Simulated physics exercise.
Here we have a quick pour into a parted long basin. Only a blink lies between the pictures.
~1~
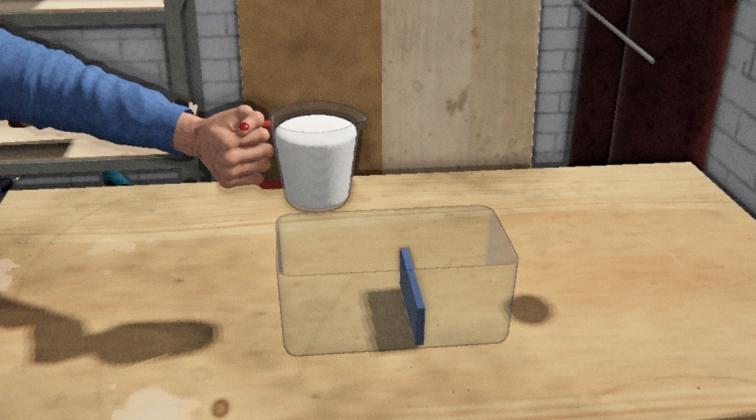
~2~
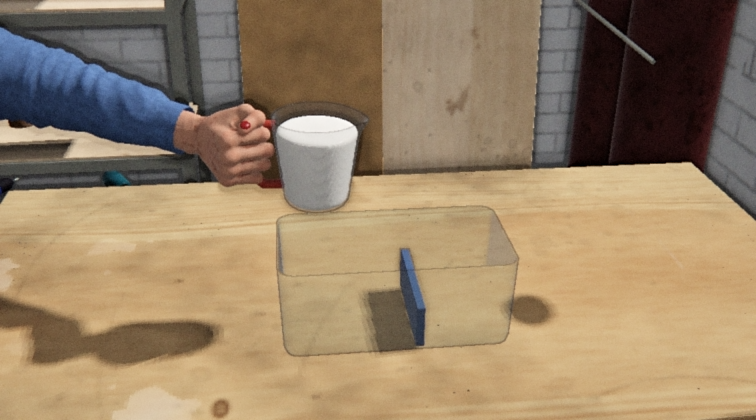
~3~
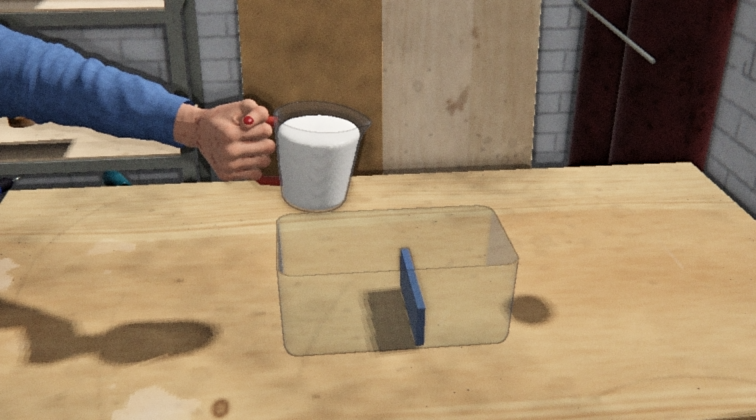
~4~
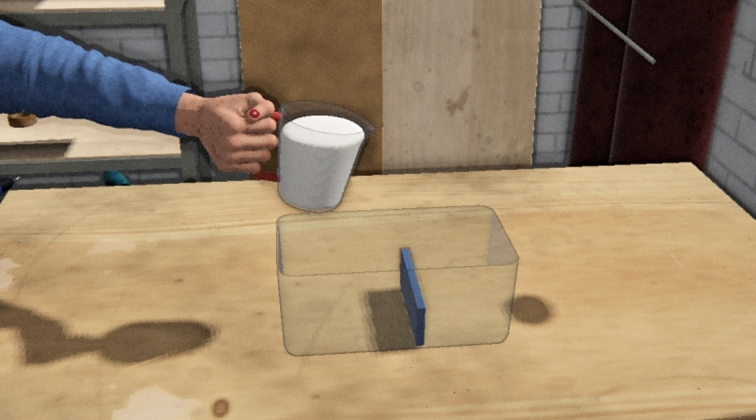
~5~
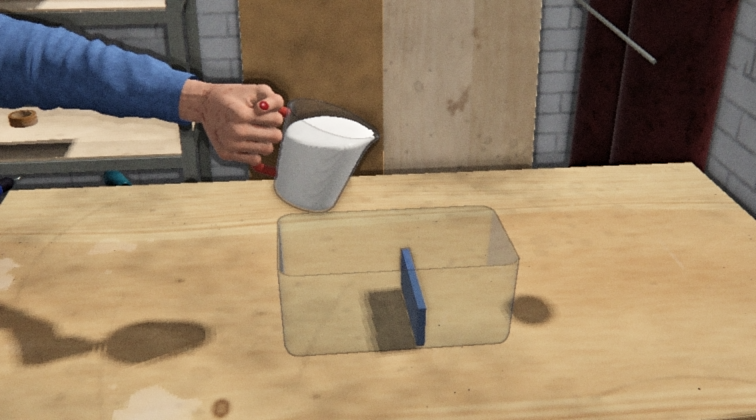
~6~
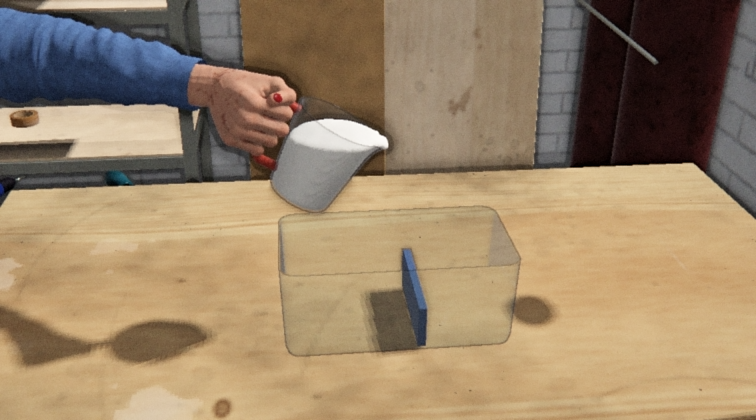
A person's arm in a blue sleeve reaches in from the left over a light wooden workbench, seen from slightly above in a workshop with pale brick walls. The hand grips the red handle of a clear jug of white milk, behind a long transparent basin with a blue divider. The jug, nearly upright at first, tilts steadily rightward, milk reaching its lip.
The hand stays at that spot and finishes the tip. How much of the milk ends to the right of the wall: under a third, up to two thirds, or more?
The share right of the wall is between a third and two thirds.
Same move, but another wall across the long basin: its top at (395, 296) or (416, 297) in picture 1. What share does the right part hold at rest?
The first gives 85 %, the second 55 %.
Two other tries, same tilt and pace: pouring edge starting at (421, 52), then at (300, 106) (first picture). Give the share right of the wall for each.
In turn 75 and 0 in a hundred.
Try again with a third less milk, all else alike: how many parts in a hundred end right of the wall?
Close to 30 per cent.
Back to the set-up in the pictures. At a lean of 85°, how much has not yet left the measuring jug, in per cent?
Roughly 55 in a hundred.
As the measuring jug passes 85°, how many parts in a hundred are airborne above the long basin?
It comes to 20 per cent or so.
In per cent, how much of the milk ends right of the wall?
Near 55 %.
A moment on, the measuring jug is tipped on its side and 55 per cent is still to pour, 2 is left of the wall and 21 right of it.
Next, the measuring jug is tipped right over and 9 per cent is still to pour, 30 is left of the wall and 53 right of it.
Then the measuring jug is tipped right over and 0 per cent is still to pour, 46 is left of the wall and 53 right of it.
Later the measuring jug is tipped right over and 0 per cent is still to pour, 46 is left of the wall and 54 right of it.
At rest 46 per cent lies left of the wall, 54 right of it and 0 outside.
